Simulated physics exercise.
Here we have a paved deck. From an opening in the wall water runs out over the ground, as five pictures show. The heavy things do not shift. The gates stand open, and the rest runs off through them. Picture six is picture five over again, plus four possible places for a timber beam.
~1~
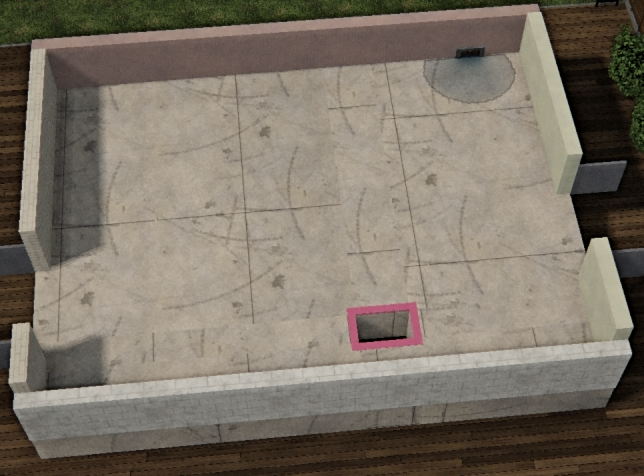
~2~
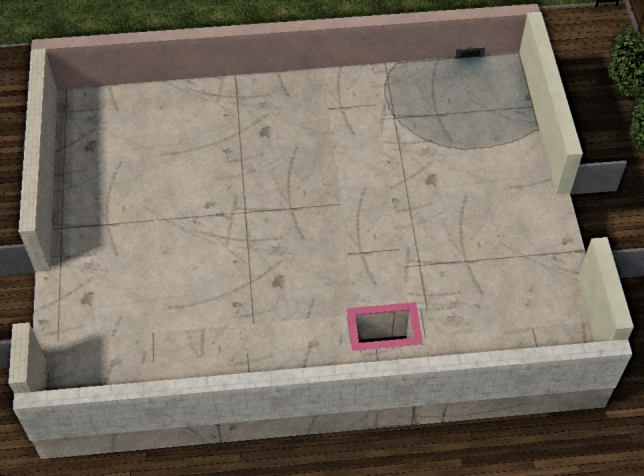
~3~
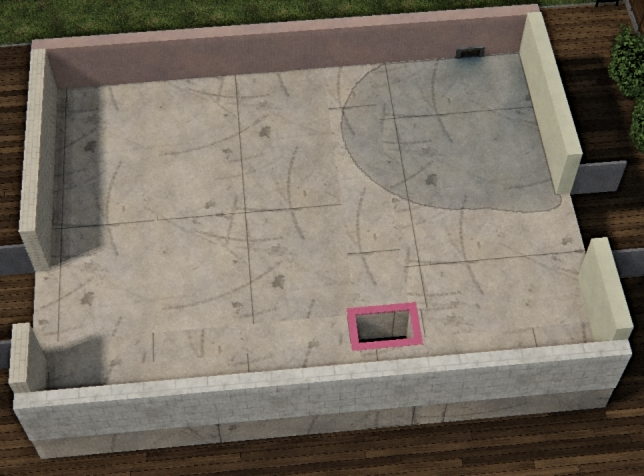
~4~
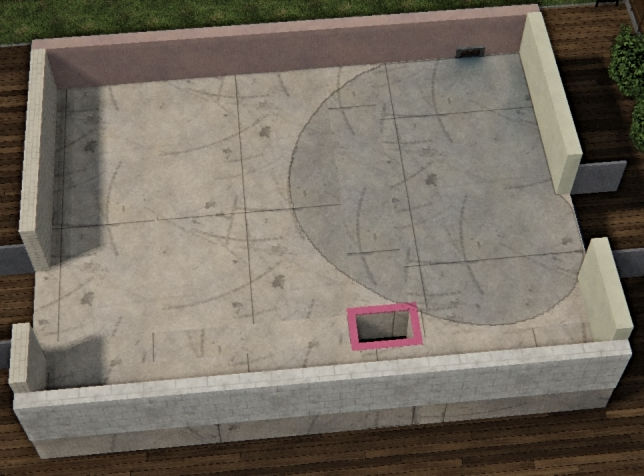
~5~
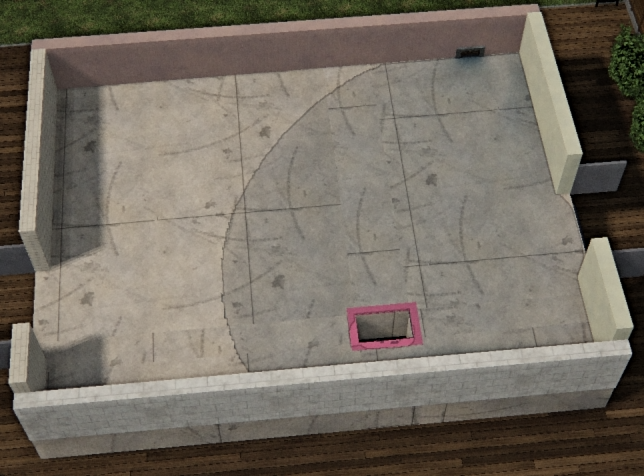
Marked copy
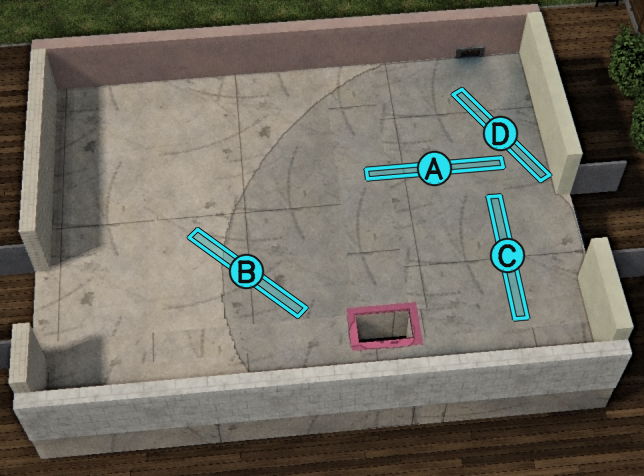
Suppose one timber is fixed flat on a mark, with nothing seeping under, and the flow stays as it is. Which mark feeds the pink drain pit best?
The best spot is B.
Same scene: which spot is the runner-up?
Here it is spot C.
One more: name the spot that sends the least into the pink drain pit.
The answer is A.
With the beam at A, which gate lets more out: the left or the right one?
More leaves on the left.
On the marked copy, A from (366, 174) to (502, 162); B from (193, 233) to (302, 312); C from (521, 318) to (494, 196); D from (457, 91) to (545, 177).
Choosing A, about 17 % of the stream runs into the pink drain pit, about 81 % out by the gates.
Choosing B, about 45 % of the stream runs into the pink drain pit, about 49 % out by the gates.
Choosing C, about 32 % of the stream runs into the pink drain pit, about 63 % out by the gates.
Choosing D, about 23 % of the stream runs into the pink drain pit, about 73 % out by the gates.
